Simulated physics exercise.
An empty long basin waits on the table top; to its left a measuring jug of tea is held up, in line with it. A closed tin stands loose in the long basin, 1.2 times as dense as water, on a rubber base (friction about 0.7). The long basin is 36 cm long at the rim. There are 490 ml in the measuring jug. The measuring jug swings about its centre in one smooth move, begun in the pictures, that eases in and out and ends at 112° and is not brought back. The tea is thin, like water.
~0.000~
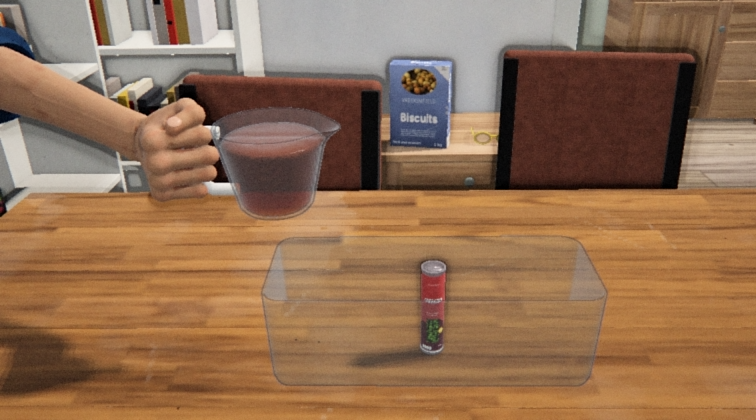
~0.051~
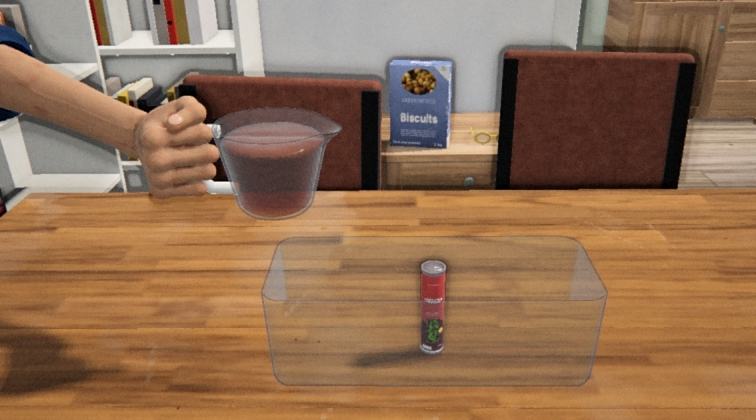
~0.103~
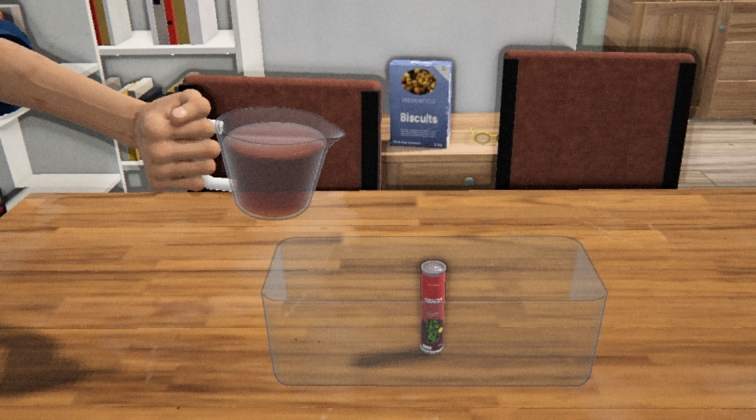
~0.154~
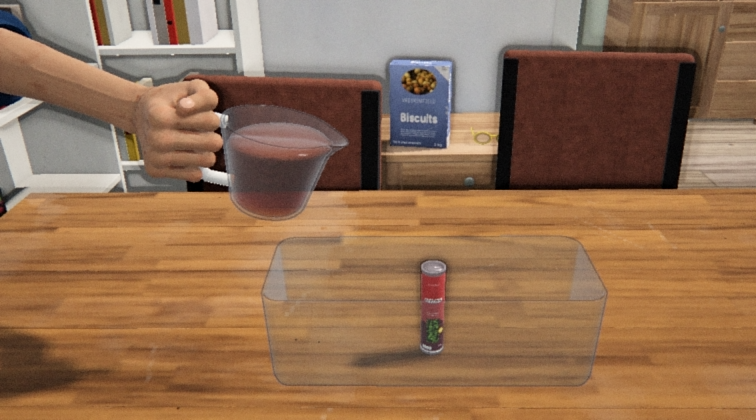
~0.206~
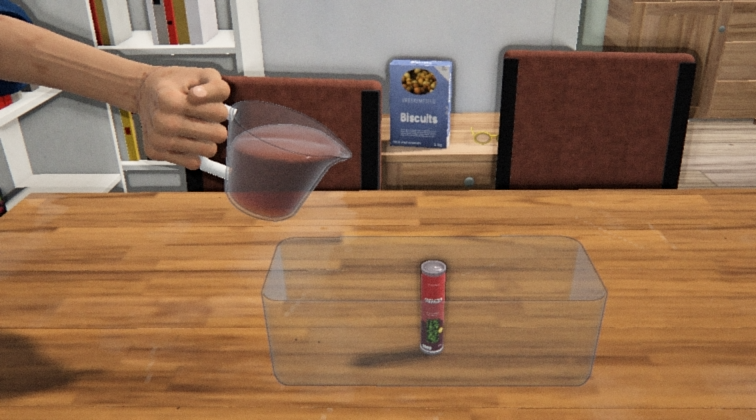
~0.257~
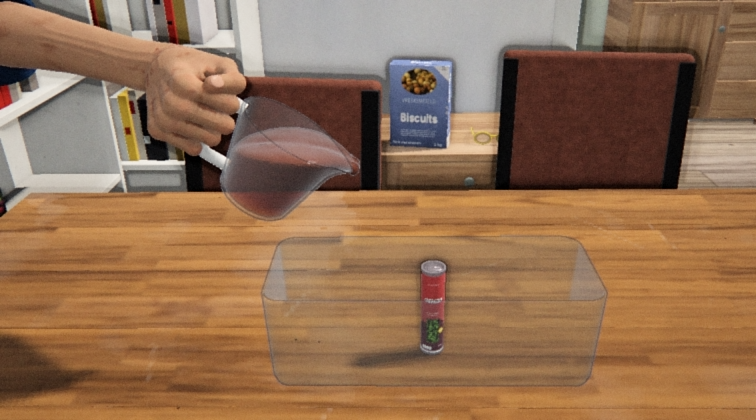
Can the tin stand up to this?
It stays up.
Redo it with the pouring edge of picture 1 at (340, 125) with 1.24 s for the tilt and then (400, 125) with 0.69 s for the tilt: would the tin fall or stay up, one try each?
First it remains upright; then it falls.
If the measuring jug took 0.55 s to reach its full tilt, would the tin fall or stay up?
The tin remains upright.
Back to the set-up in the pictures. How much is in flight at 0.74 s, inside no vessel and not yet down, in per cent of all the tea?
Near 3 in a hundred.
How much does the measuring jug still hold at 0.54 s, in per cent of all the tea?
About 28 per cent.
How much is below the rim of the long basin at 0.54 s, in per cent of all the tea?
Some 46 per cent.
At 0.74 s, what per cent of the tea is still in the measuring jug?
About 1 per cent.
By 0.54 s the tilt is 99° and 29 per cent is still to pour; the tin stands where it began.
By 0.74 s the tilt is 112° and 1 per cent is still to pour; the tin stands where it began.
By 0.96 s the tilt is 112° and 0 per cent is still to pour; the tin stands where it began.
By 1.19 s the tilt is 112° and 0 per cent is still to pour; the tin stands where it began.
At rest the tin stands where it began.
